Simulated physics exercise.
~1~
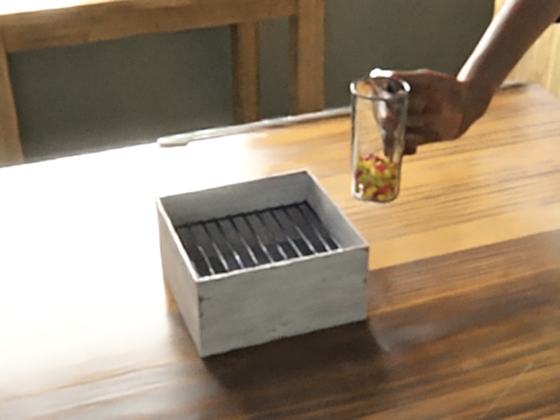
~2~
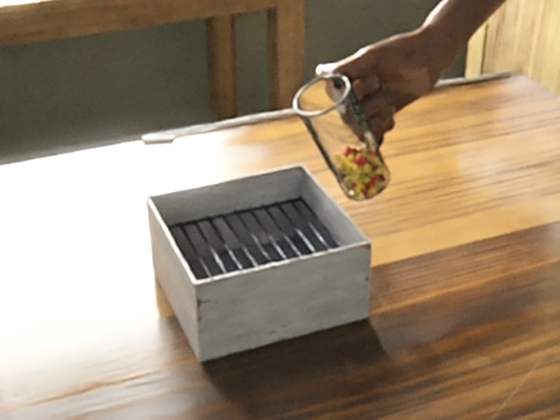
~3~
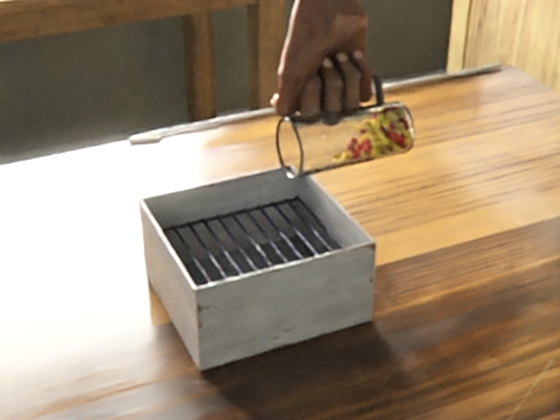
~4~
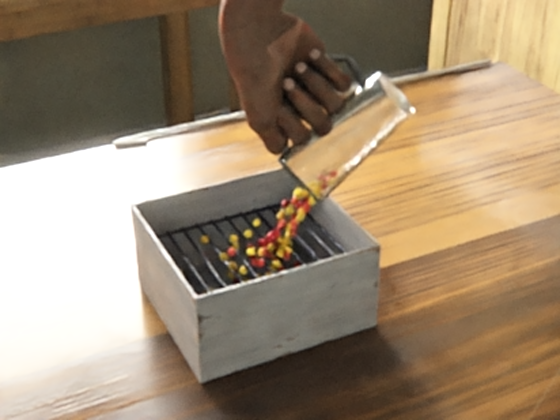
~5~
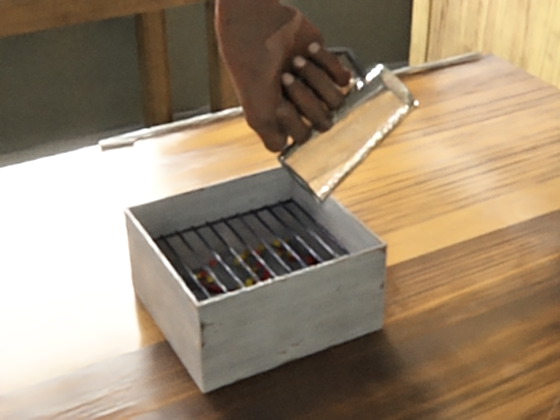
A hand tipped a clear glass of small yellow and red pieces over a pale square box with a dark wire rack inside, pouring until the glass was empty, and all the pieces of both colours dropped between the wires to lie beneath.
